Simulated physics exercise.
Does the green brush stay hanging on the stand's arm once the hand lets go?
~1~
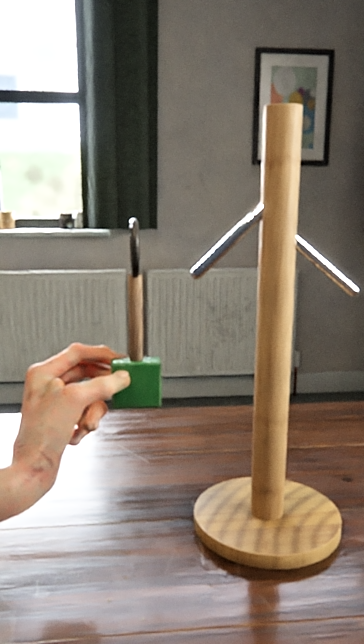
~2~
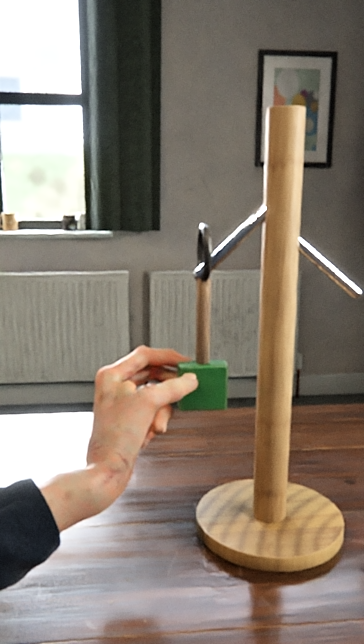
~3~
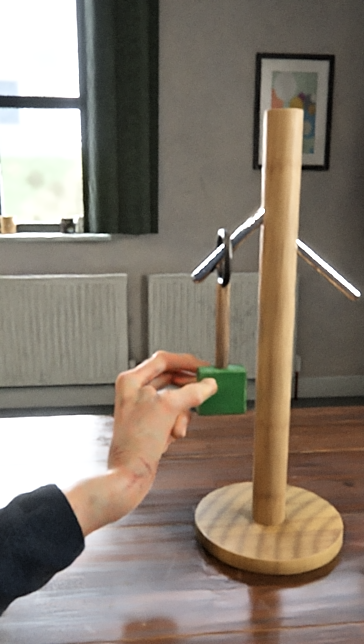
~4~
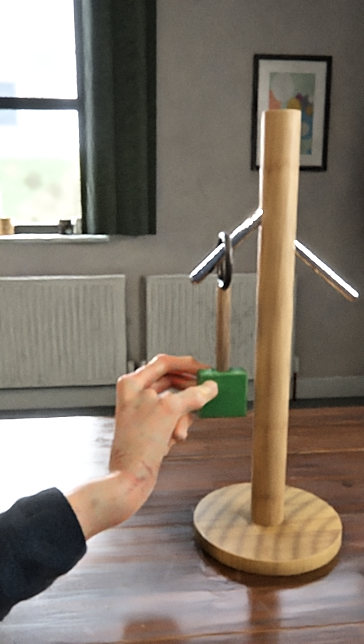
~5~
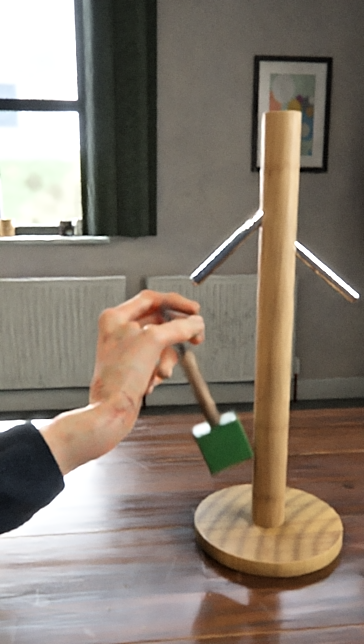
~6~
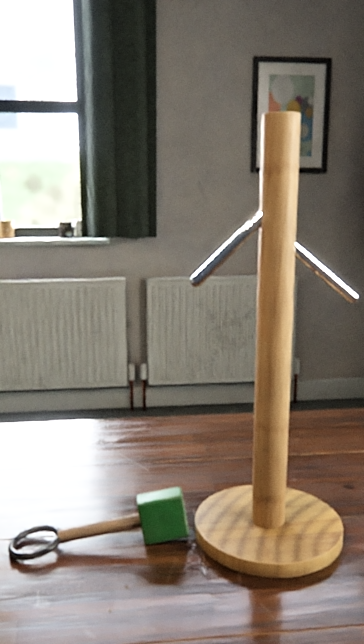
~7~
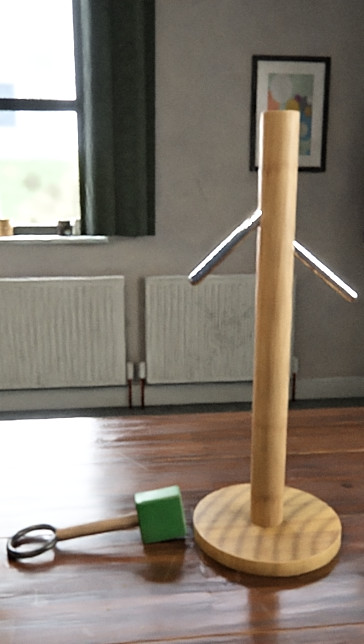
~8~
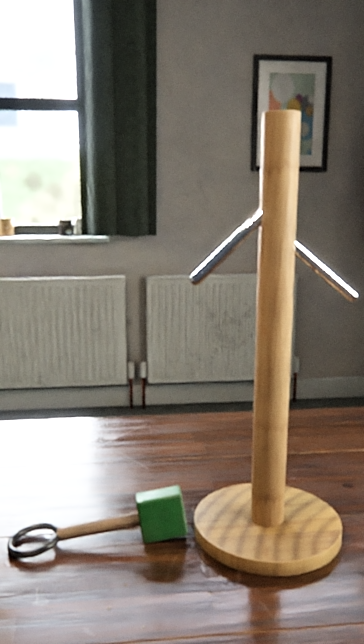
No, it does not stay on the arm. It drops to the table and comes to rest on its side next to the base of the stand.
